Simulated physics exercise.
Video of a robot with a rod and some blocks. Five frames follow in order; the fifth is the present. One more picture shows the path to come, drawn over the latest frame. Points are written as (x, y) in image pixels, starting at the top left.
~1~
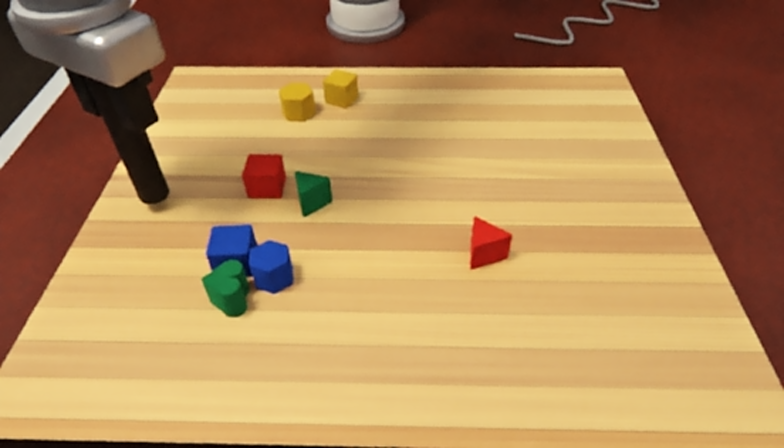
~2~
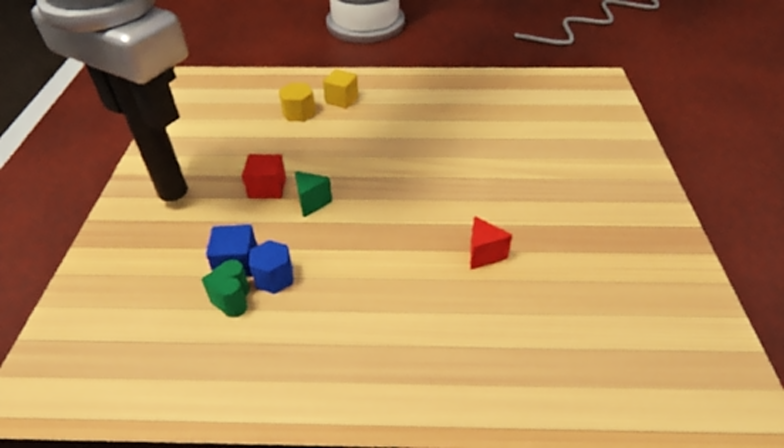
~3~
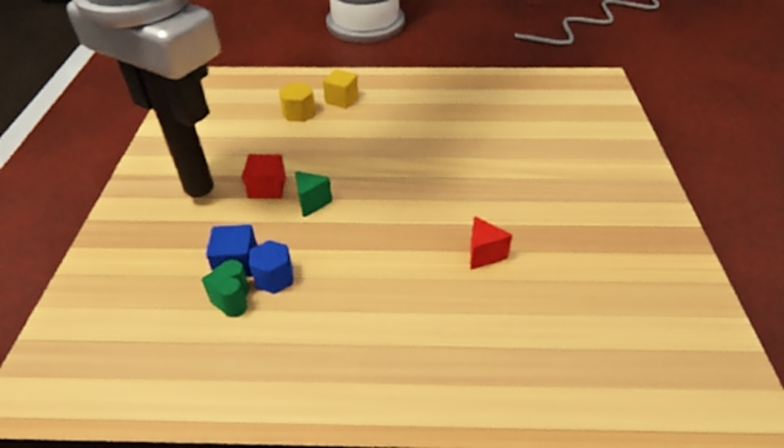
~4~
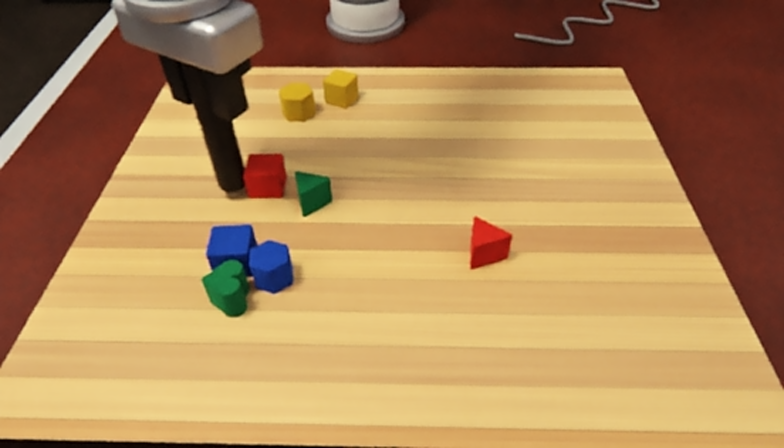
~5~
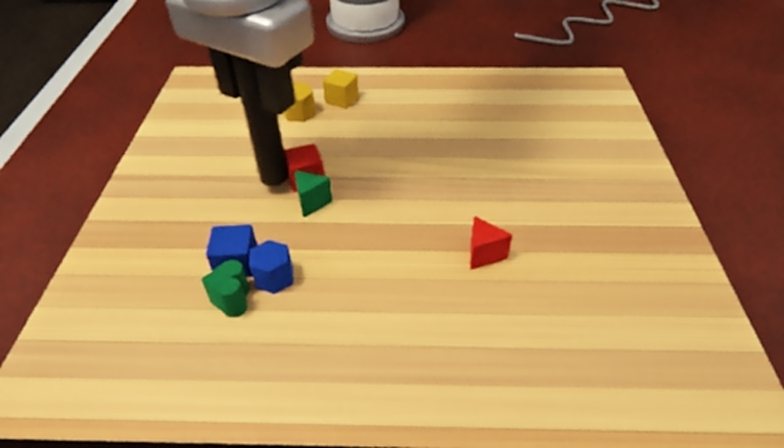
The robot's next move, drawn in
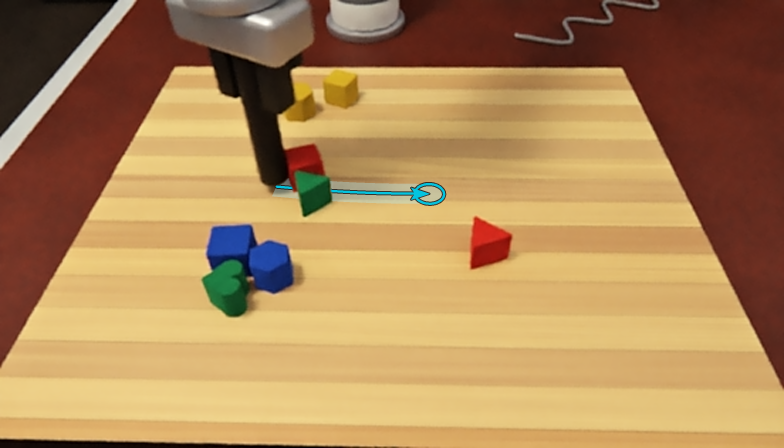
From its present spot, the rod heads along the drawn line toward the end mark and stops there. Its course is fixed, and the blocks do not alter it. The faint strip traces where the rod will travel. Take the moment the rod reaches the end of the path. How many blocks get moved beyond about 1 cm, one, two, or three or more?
It looks like two blocks will be pushed more than about 1 cm.
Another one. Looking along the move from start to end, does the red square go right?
No
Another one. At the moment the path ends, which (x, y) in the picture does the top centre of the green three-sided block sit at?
Pixel (332, 188).
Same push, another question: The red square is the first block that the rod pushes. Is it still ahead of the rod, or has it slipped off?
The rod moves past it.
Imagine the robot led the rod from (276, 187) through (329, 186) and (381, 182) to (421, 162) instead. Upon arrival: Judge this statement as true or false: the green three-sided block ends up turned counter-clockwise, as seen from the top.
False
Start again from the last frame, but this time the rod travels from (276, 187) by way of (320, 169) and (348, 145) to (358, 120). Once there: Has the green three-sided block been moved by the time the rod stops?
I'd say no.
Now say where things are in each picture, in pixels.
Rod's lower end (155, 195); red square (262, 164); green three-sided block (308, 180); red three-sided block (487, 232), in the first picture.
Rod (173, 192); blocks still, in the second picture.
Rod (199, 188); blocks still, in the third picture.
Rod (233, 183); blocks still, in the fourth picture.
Rod (274, 177); red square (303, 155); green three-sided block (308, 180); red three-sided block (487, 232), in the fifth picture.
Drawn move, from (276, 187) through (352, 192) to (429, 194).
What follows on the original path. One third of the way, rod (325, 181); red square (339, 149), turned 50° anticlockwise; green three-sided block (326, 188), turned 65° clockwise.
Two thirds of the way, rod (378, 183); red square (341, 148), turned 60° anticlockwise; green three-sided block (332, 188), turned 100° clockwise.
At the end, rod (430, 184); red square (341, 148), turned 60° anticlockwise; green three-sided block (332, 188), turned 100° clockwise; red three-sided block still.
